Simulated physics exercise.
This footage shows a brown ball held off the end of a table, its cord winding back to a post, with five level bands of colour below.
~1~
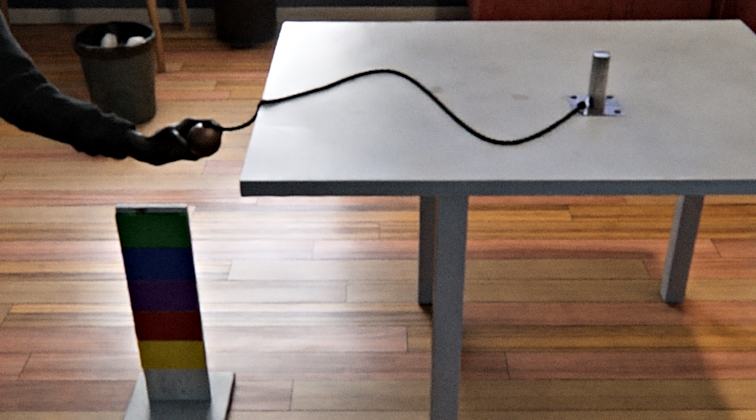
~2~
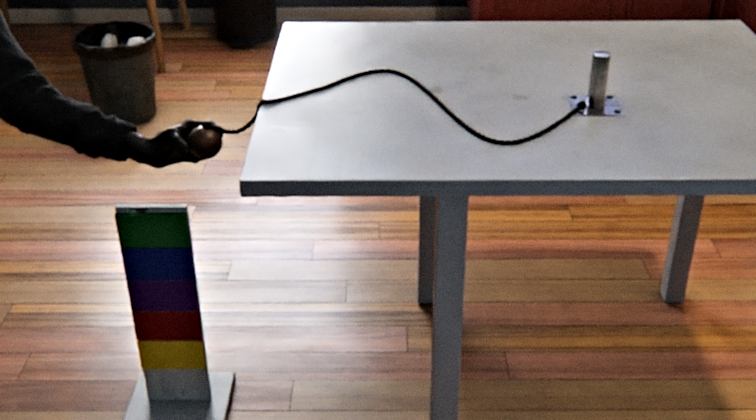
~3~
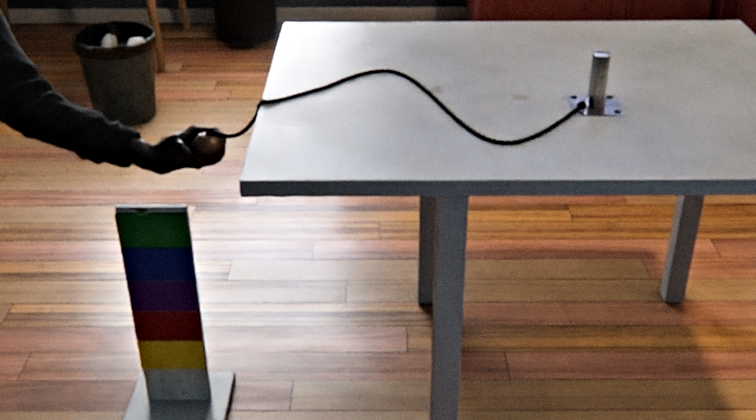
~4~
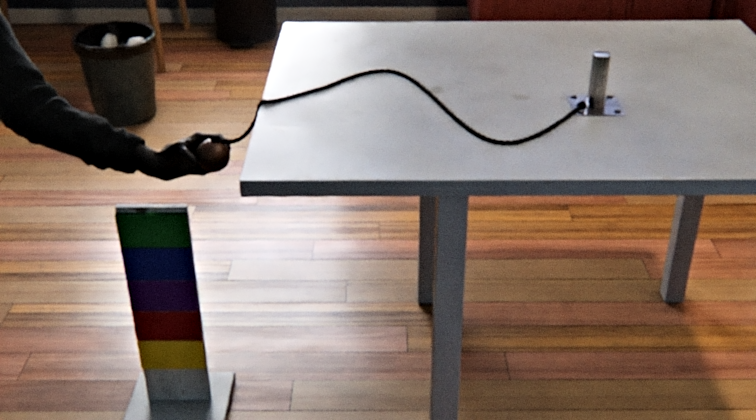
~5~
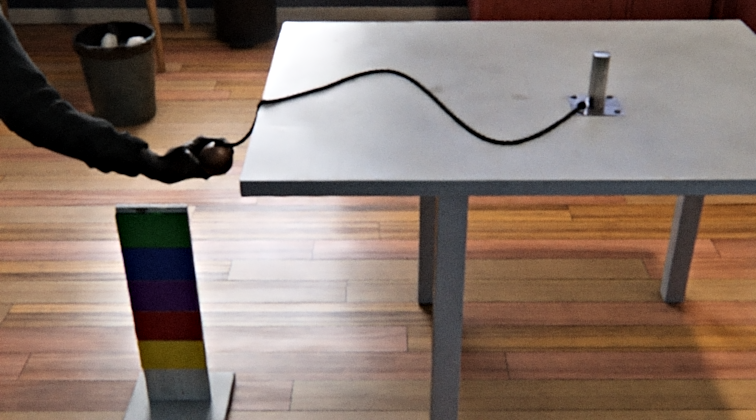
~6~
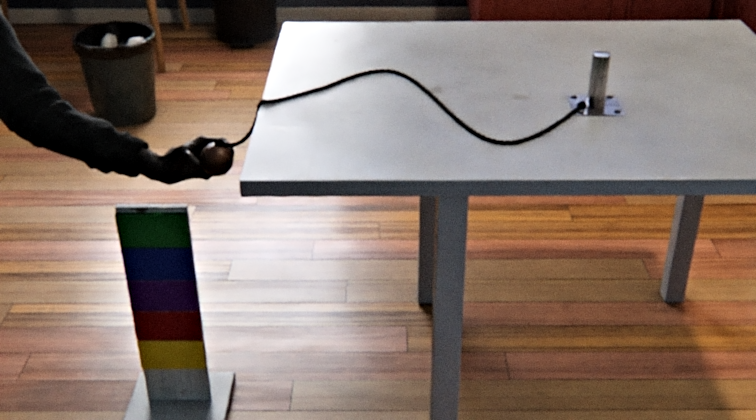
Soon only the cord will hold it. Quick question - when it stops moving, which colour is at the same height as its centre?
I would say red.
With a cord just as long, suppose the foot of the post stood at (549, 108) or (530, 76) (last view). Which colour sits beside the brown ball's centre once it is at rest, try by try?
Result per try, in order: Yellow / yellow.
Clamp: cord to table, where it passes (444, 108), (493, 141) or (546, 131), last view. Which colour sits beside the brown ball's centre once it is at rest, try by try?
Taking the three tries in turn, you'd get blue, purple and purple.
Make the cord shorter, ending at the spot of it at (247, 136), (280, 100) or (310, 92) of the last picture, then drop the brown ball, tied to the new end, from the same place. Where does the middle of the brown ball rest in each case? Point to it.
The three tries give approximately (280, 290), (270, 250) and (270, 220).
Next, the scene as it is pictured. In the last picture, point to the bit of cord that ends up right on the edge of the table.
The point at (400, 74).
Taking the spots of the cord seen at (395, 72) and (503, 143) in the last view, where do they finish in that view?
First near (258, 124), second near (455, 108).
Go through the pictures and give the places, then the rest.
Brown ball (204, 140); green (152, 232); blue (157, 265); purple (162, 296); red (167, 327); yellow (171, 356), in the first frame.
Brown ball (205, 142); cord through (558, 123) (478, 135) (432, 96) (371, 72) (294, 96), in the second frame.
Brown ball (209, 149), in the third frame.
Brown ball (213, 156); cord through (558, 123) (478, 135) (432, 96) (371, 72) (294, 96), in the fourth frame.
Brown ball (217, 159), in the fifth frame.
Brown ball (217, 159); cord through (558, 123) (478, 135) (432, 96) (371, 72) (294, 96), in the sixth frame.
Early on, ball near (263, 309); level with purple.
Midway, ball near (282, 333); level with red.
Finally, ball near (277, 331); level with red. The cord holds its middle at red.
